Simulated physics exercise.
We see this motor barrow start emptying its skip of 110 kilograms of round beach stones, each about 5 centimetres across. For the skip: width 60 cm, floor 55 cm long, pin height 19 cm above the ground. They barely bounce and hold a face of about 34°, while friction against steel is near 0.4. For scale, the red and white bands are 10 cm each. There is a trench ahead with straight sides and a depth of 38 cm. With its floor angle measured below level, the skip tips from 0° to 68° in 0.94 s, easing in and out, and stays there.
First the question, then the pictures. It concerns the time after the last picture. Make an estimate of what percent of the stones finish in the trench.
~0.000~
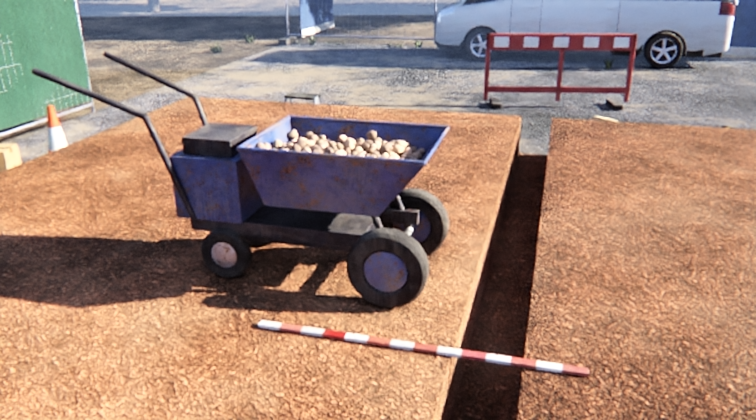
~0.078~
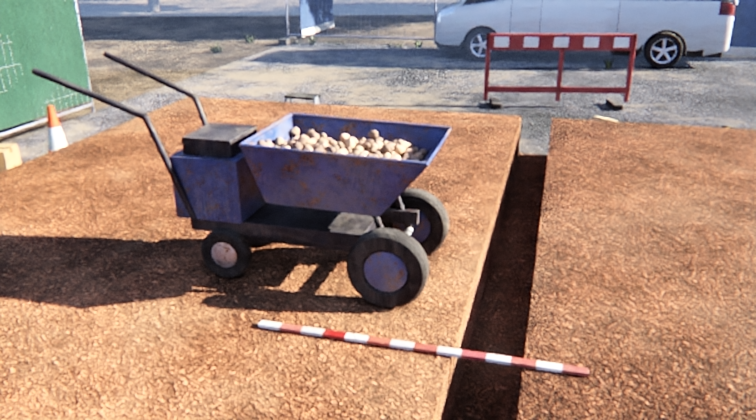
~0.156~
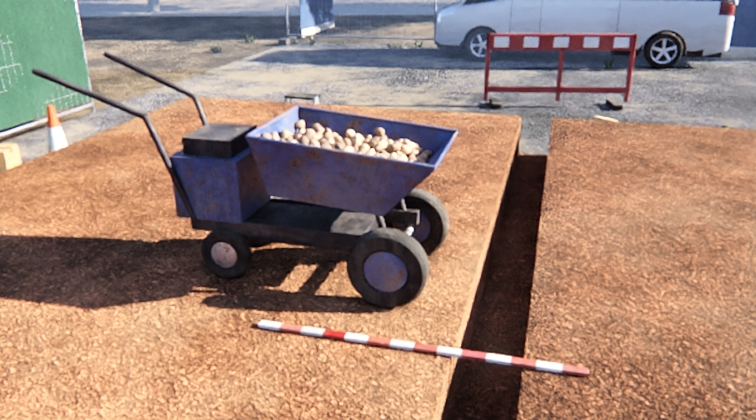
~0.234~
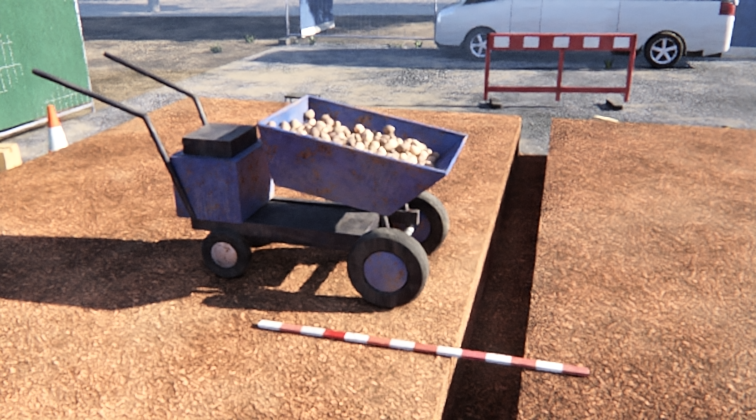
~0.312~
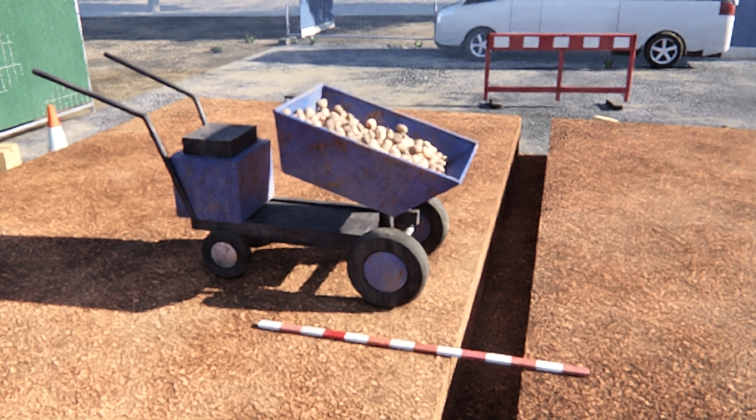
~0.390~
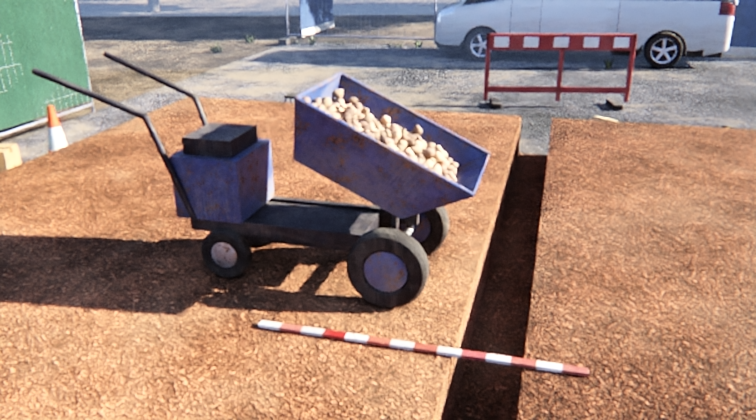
About 25 percent.
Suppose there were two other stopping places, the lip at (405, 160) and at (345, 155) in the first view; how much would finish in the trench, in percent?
I'd say some 45 per cent and some 90 per cent.
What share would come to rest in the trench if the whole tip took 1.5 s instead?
Probably about 30 in a hundred.
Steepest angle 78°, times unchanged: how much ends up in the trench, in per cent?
Then about 20 per cent.
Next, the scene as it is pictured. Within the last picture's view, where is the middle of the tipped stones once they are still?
Somewhere around (579, 296) in the last picture.
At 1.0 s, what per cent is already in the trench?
Around 0 per cent of it, at that instant.
After 0.7 s the floor is at 57°; 100 % in the skip; the foremost stones are at (501, 229).
After 1.0 s the floor is at 68°; 65 % in the skip, 2 % in the trench, 33 % past the trench; the foremost stones are at (603, 301).
After 1.4 s the floor is at 68°; 23 % in the skip, 5 % in the trench, 71 % past the trench; the foremost stones are past the picture's edge.
After 3.3 s the floor is at 68°; 0 % in the skip, 25 % in the trench, 75 % past the trench; the foremost stones are past the picture's edge.
